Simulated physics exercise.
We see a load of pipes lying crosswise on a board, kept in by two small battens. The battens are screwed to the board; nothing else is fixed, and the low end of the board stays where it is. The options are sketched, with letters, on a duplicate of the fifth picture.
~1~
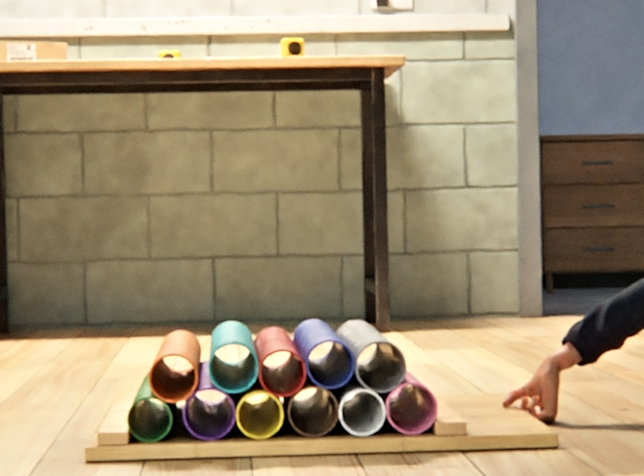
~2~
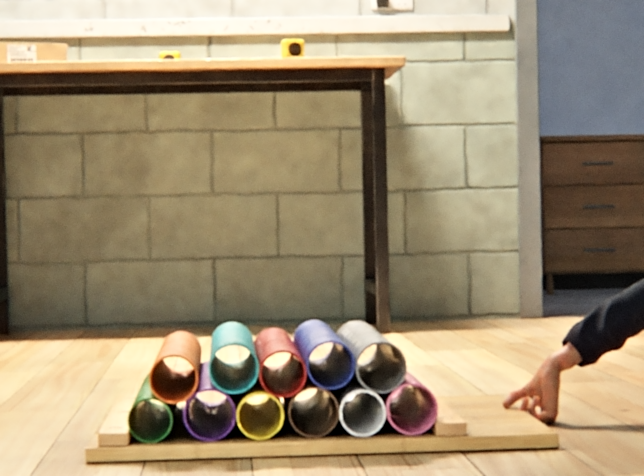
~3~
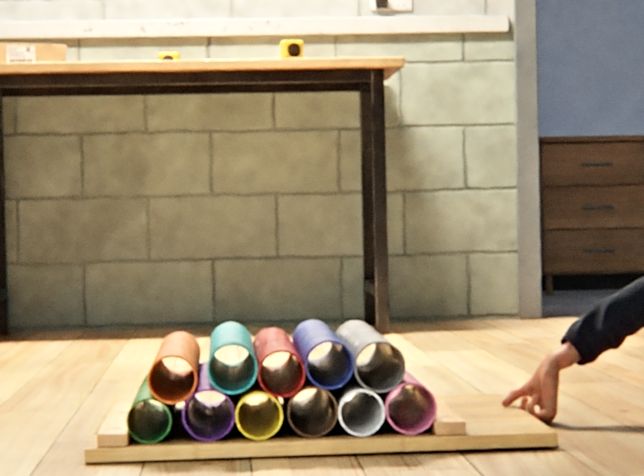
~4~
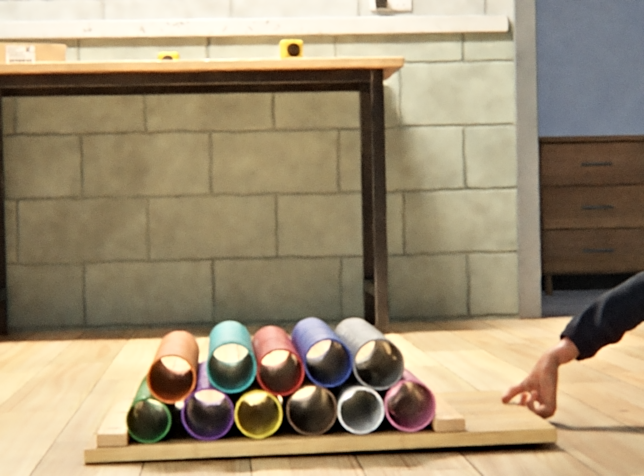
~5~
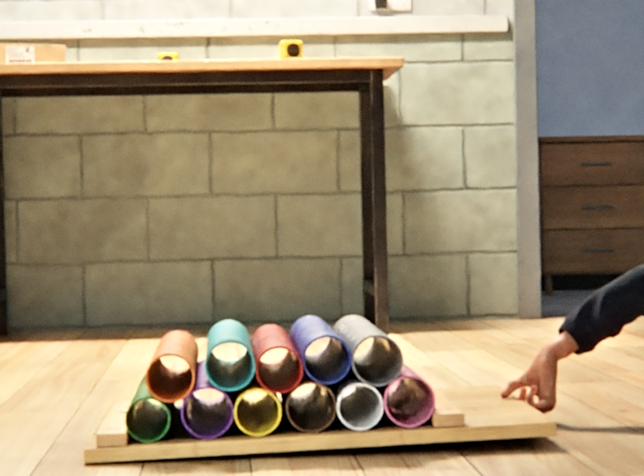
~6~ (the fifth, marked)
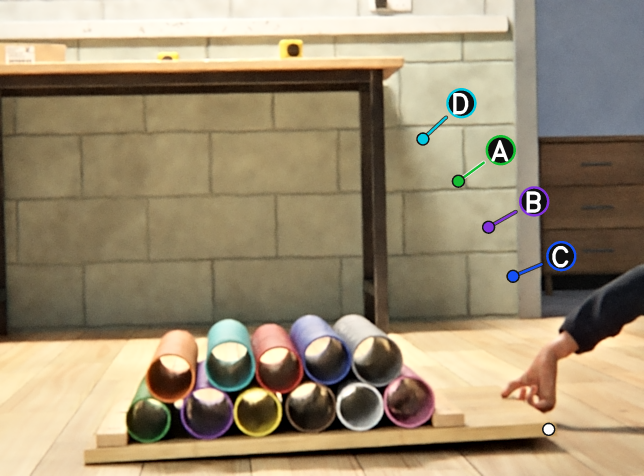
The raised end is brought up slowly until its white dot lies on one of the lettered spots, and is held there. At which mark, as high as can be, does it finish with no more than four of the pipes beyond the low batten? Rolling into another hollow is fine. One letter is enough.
At most to C.
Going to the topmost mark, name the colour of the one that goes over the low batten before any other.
First is the orange one.
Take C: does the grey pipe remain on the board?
Yes, with C.
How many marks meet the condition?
The number is one.
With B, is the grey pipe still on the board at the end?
No, with B.
On the marked copy, A at (458, 181); B at (488, 227); C at (513, 276); D at (423, 139); the white dot at (549, 429).
Taking C. A third of the way, board at 15°.
Two thirds of the way, board at 21°.
When it is over, board at 21°, none over the low batten.
As for the rest, A five over the low batten; B five over the low batten; D eleven over the low batten.
